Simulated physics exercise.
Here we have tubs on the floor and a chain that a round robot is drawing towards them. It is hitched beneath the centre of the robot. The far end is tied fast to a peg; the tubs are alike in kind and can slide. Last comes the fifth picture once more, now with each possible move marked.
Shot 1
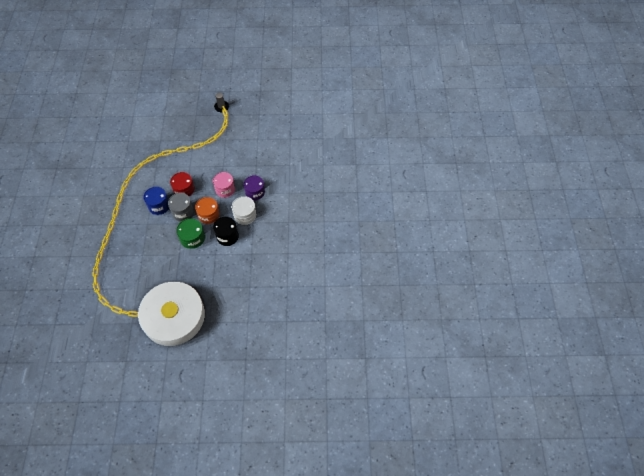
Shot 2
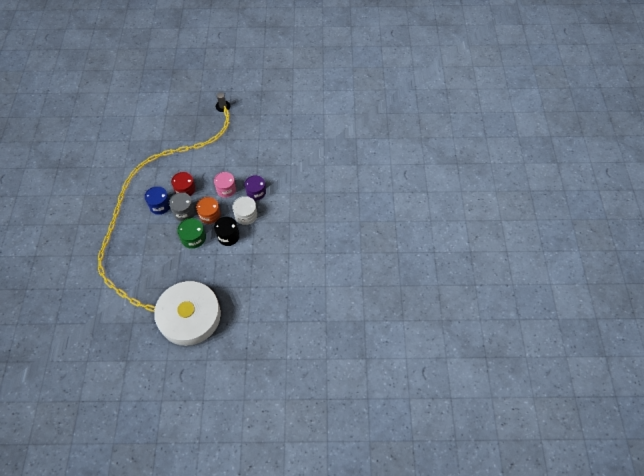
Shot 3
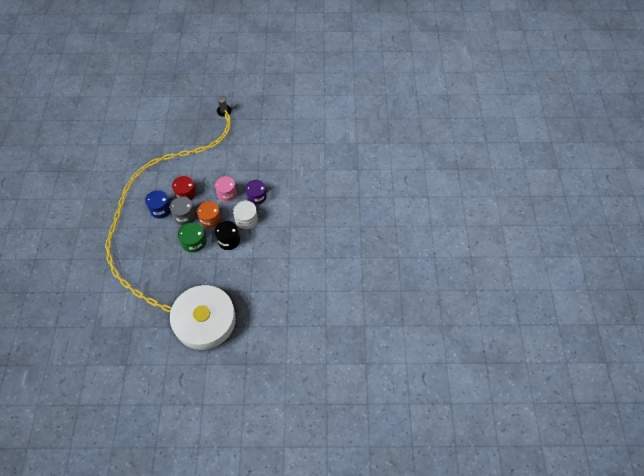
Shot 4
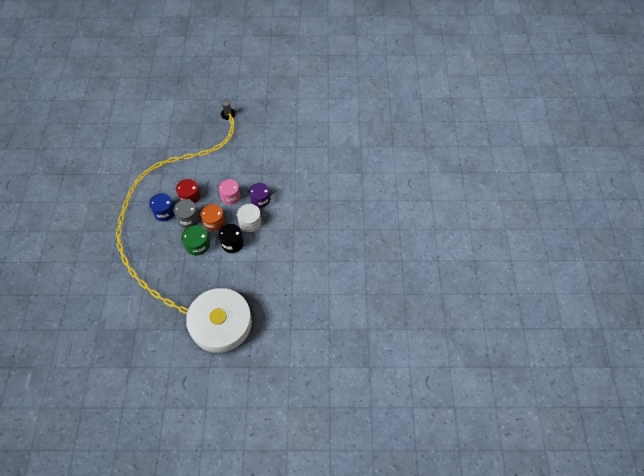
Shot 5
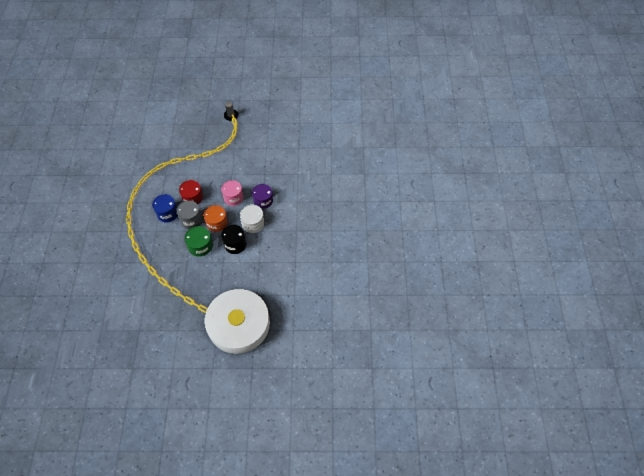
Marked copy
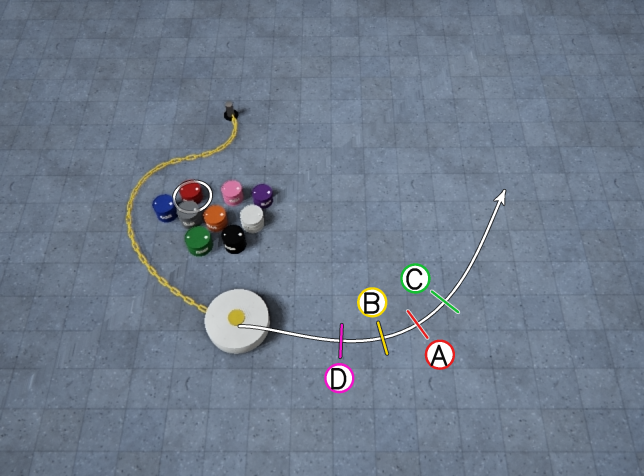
A round white robot slid steadily to the right across the tiled floor below a cluster of nine colourful tubs, dragging the end of a curved yellow chain fastened to a small peg above them.
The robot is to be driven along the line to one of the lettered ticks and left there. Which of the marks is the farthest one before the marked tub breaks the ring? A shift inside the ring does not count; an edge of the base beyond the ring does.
It can go as far as D.
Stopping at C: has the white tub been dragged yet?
Yes.
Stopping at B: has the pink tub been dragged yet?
No.
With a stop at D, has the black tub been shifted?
No.
On the marked copy, A at (417, 324); B at (383, 338); C at (445, 302); D at (341, 341); the ring at (192, 197); the route from (239, 326) via (428, 317) to (504, 191).
Following D. Soon after the start, robot (274, 326); red tub (191, 193).
Later, robot (310, 333); red tub (191, 193).
In the end, robot (341, 337); grey tub (195, 218); red tub (193, 192); blue tub (180, 207); the red tub is still in its ring.
As for the rest, A drags the ringed tub to (225, 180); B drags the ringed tub to (215, 184); C drags the ringed tub to (233, 176).
